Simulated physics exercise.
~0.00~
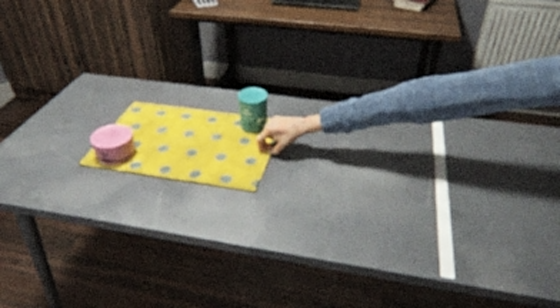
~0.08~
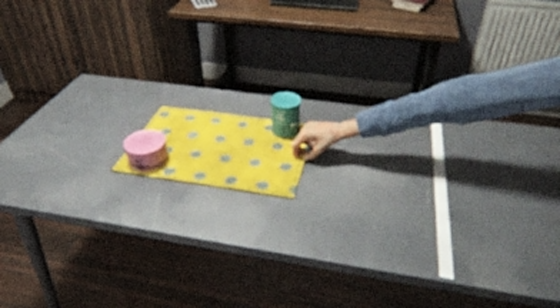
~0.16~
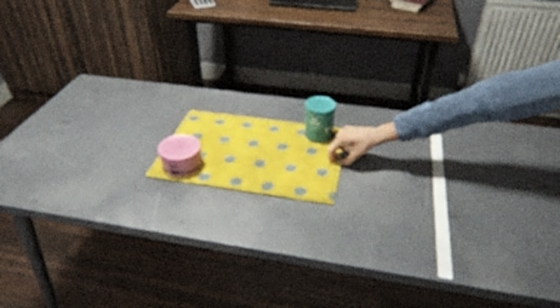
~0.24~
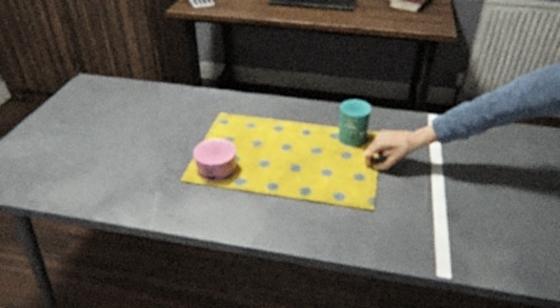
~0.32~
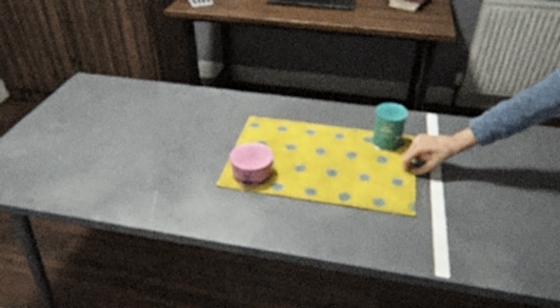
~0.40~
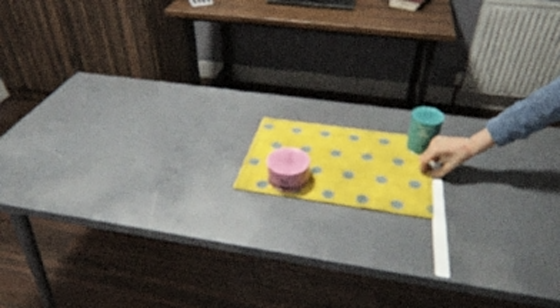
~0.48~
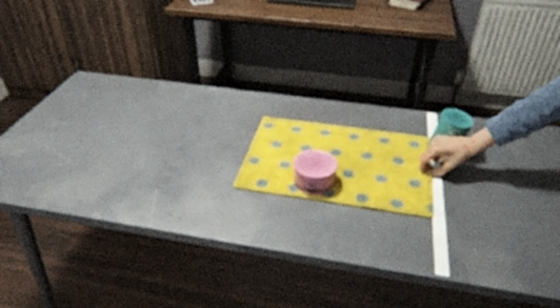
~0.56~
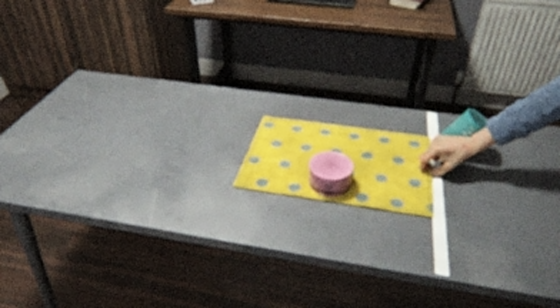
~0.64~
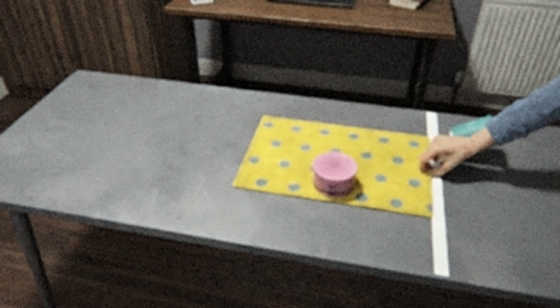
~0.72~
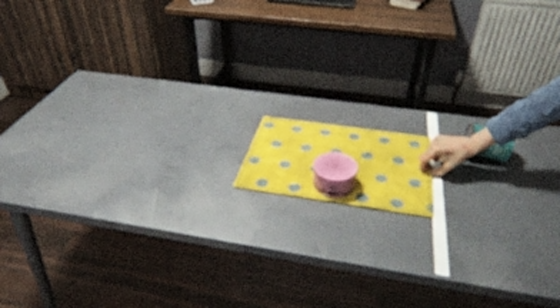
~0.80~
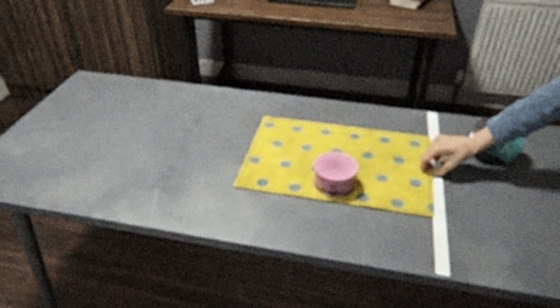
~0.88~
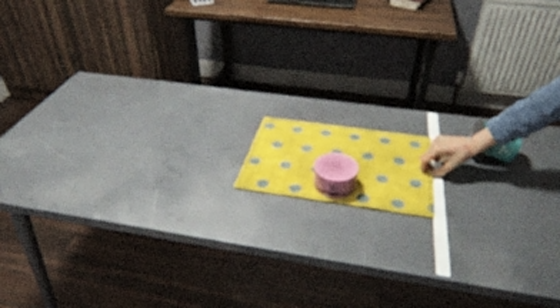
Hand pulling a spotted yellow place mat right to a tape line, turquoise tin sliding off and toppling, pink tub staying on.
